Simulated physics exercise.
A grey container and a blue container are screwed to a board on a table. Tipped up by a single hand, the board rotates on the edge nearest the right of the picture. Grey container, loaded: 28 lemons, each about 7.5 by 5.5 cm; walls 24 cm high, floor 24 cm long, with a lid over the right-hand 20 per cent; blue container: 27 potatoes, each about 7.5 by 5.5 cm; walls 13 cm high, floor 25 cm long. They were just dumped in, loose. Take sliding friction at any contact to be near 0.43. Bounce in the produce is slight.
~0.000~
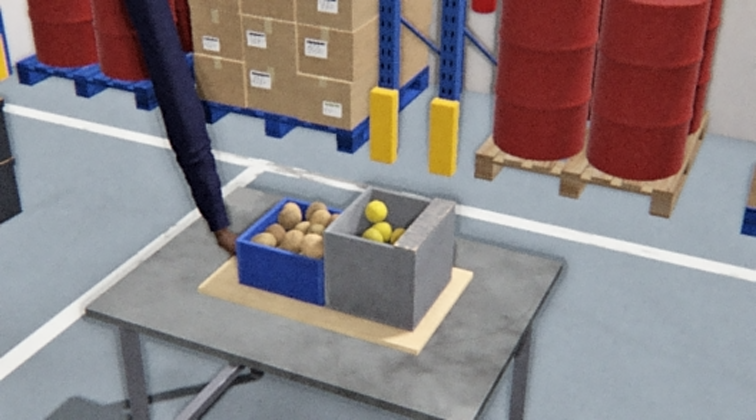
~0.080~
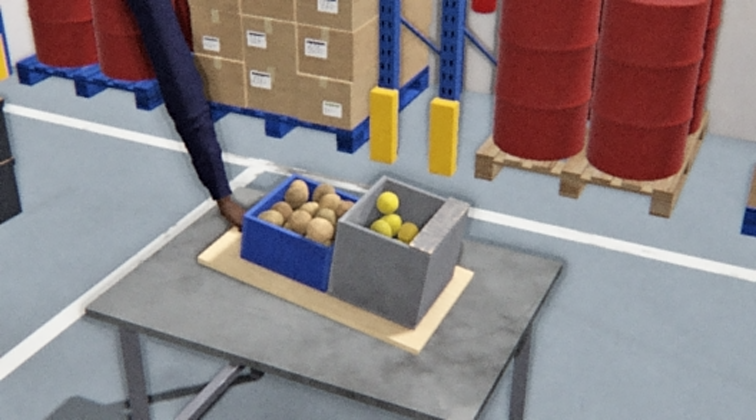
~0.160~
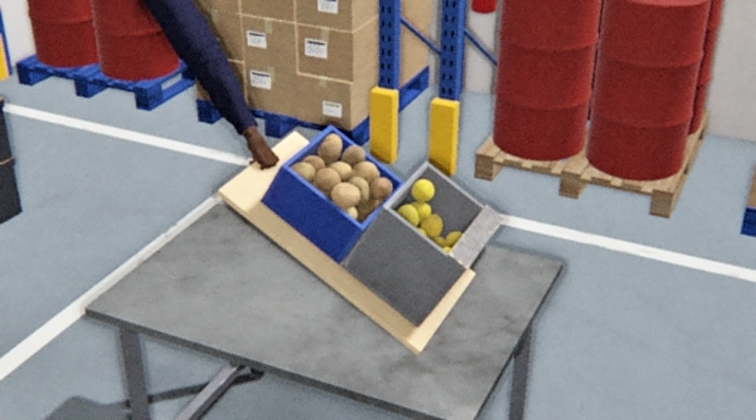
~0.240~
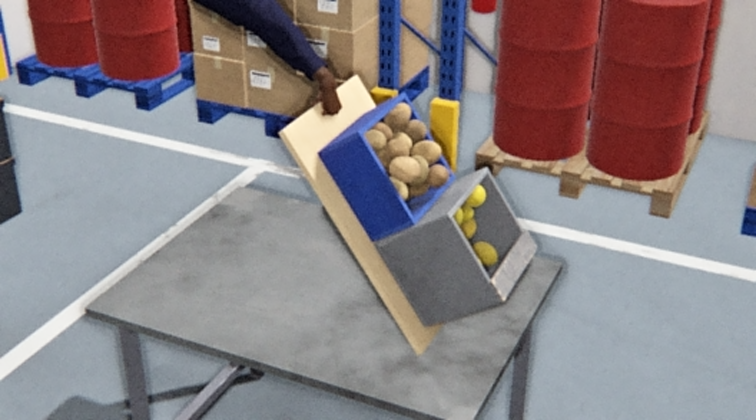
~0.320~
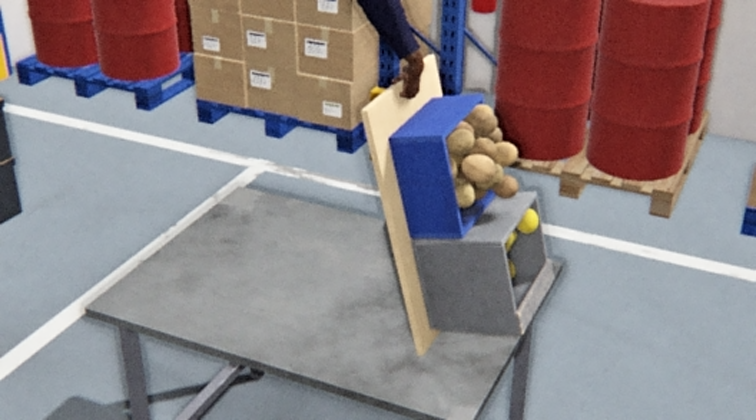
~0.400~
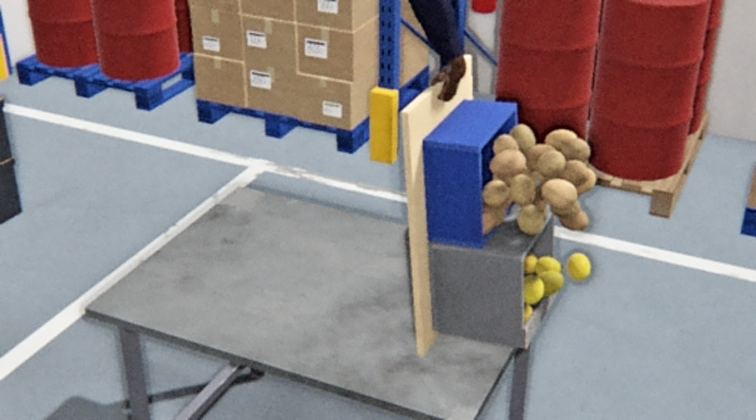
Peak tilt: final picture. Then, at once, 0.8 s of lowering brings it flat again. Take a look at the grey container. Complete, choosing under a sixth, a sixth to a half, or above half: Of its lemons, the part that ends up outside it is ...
The part outside is a sixth to a half.
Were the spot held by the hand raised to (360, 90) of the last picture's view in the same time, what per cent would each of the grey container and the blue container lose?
Grey container 0 %, blue container 70 %.
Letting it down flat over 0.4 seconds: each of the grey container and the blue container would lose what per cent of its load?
In that case grey container 30 %, blue container 100 %.
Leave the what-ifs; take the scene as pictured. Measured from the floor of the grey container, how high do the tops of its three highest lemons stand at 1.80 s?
About 13 cm.
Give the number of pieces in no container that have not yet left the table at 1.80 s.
Estimated count: 0.
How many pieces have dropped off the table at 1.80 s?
I'd estimate some 35 at that moment.
After 0.62 s, tilt 69°; the grey container is down by 9 of 28 and the blue container is down by 27 of 27.
After 0.90 s, tilt 27°; the grey container is down by 9 of 28 and the blue container is down by 27 of 27.
After 1.30 s, tilt 0°; the grey container is down by 9 of 28 and the blue container is down by 27 of 27.
Outcome (at 1.80 s), the grey container is down by 9 of 28 and the blue container is down by 27 of 27. Asked share, 9 of 28, 32 per cent.
